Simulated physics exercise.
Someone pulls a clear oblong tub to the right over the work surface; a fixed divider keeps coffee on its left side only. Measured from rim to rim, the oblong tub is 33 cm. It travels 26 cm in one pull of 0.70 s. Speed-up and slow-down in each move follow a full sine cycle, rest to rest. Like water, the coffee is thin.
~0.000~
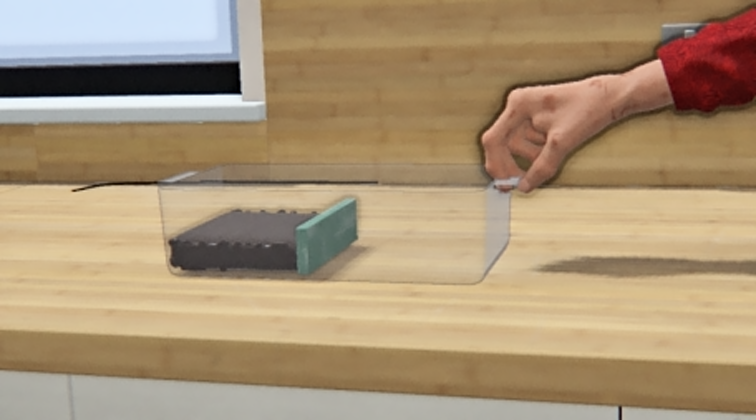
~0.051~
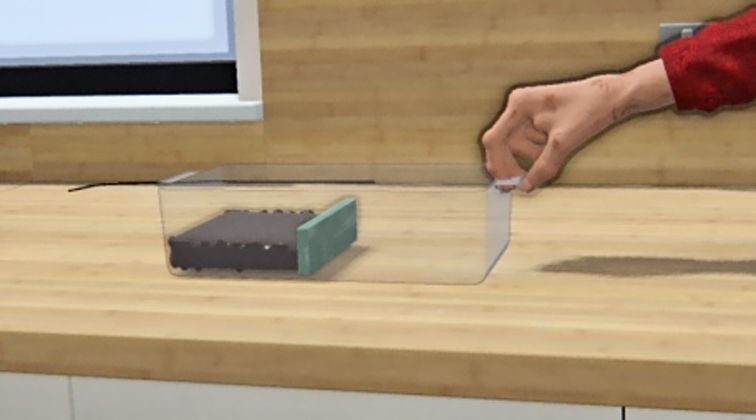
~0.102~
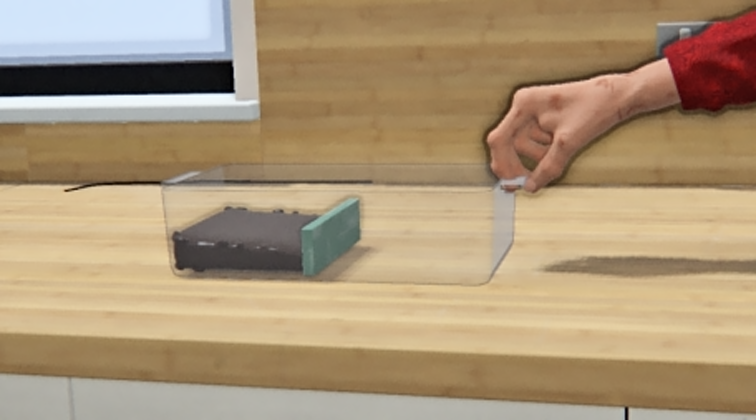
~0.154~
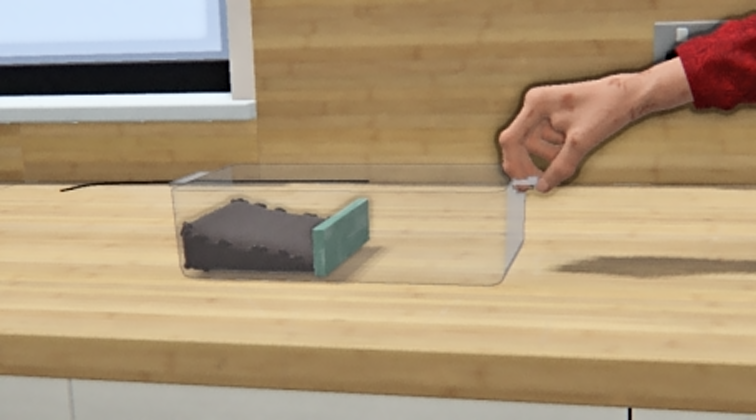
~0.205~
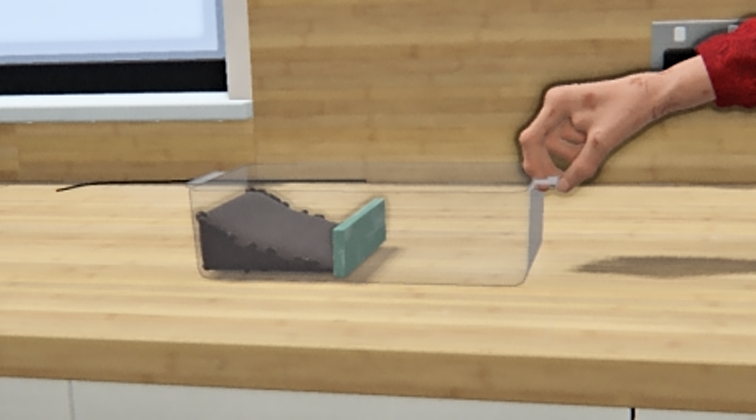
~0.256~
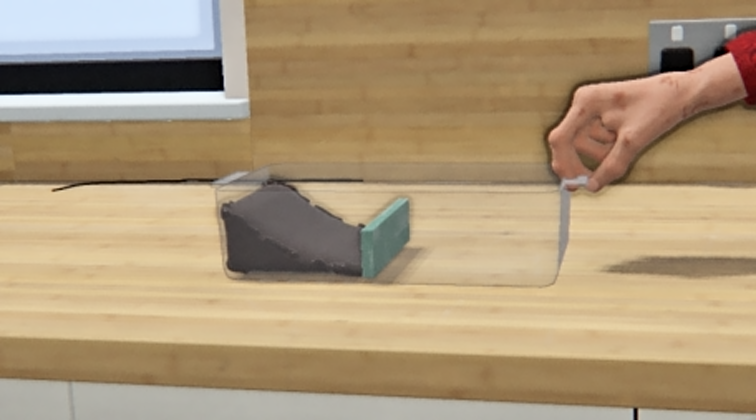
A clear oblong tub holding dark coffee on the left of a green divider sits on a pale wooden work surface, seen from the side and slightly above. Behind it are a wood-panelled wall, a window at upper left and a socket at upper right. A red-sleeved hand pulls the tub rightward, slowly then faster, and the coffee climbs the left end, dipping beside the divider.
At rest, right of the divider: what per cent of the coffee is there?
Close to 32 percent of it.
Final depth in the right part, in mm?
10 mm or so.
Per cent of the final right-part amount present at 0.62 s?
It works out to around 80 per cent.
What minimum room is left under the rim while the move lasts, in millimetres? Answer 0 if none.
Gap to rim at peak: Around 0 mm.
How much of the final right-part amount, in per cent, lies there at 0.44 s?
Some 0 per cent.
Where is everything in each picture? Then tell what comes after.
In the first picture, it has moved 0.0 cm; in the oblong tub the surface runs from (200, 223) to (325, 227), rim (499, 180); the top of the divider is at (303, 230).
In the second picture, it has moved 0.1 cm; in the oblong tub the surface runs from (200, 223) to (326, 227).
In the third picture, it has moved 0.5 cm; in the oblong tub the surface runs from (202, 219) to (330, 231).
In the fourth picture, it has moved 1.7 cm; in the oblong tub the surface runs from (210, 212) to (336, 236).
In the fifth picture, it has moved 3.6 cm; in the oblong tub the surface runs from (226, 201) to (334, 238).
In the sixth picture, it has moved 6.4 cm; in the oblong tub the surface runs from (248, 193) to (333, 233).
By 0.44 s it has gone 19 cm; 0 per cent is on the right side and 0 is out of the oblong tub.
By 0.62 s it has gone 26 cm; 25 per cent is on the right side and 1 is out of the oblong tub.
By 0.81 s it has gone 26 cm; 32 per cent is on the right side and 1 is out of the oblong tub.
By 0.99 s it has gone 26 cm; 32 per cent is on the right side and 2 is out of the oblong tub.
At rest 32 per cent is on the right side and 2 is out of the oblong tub.
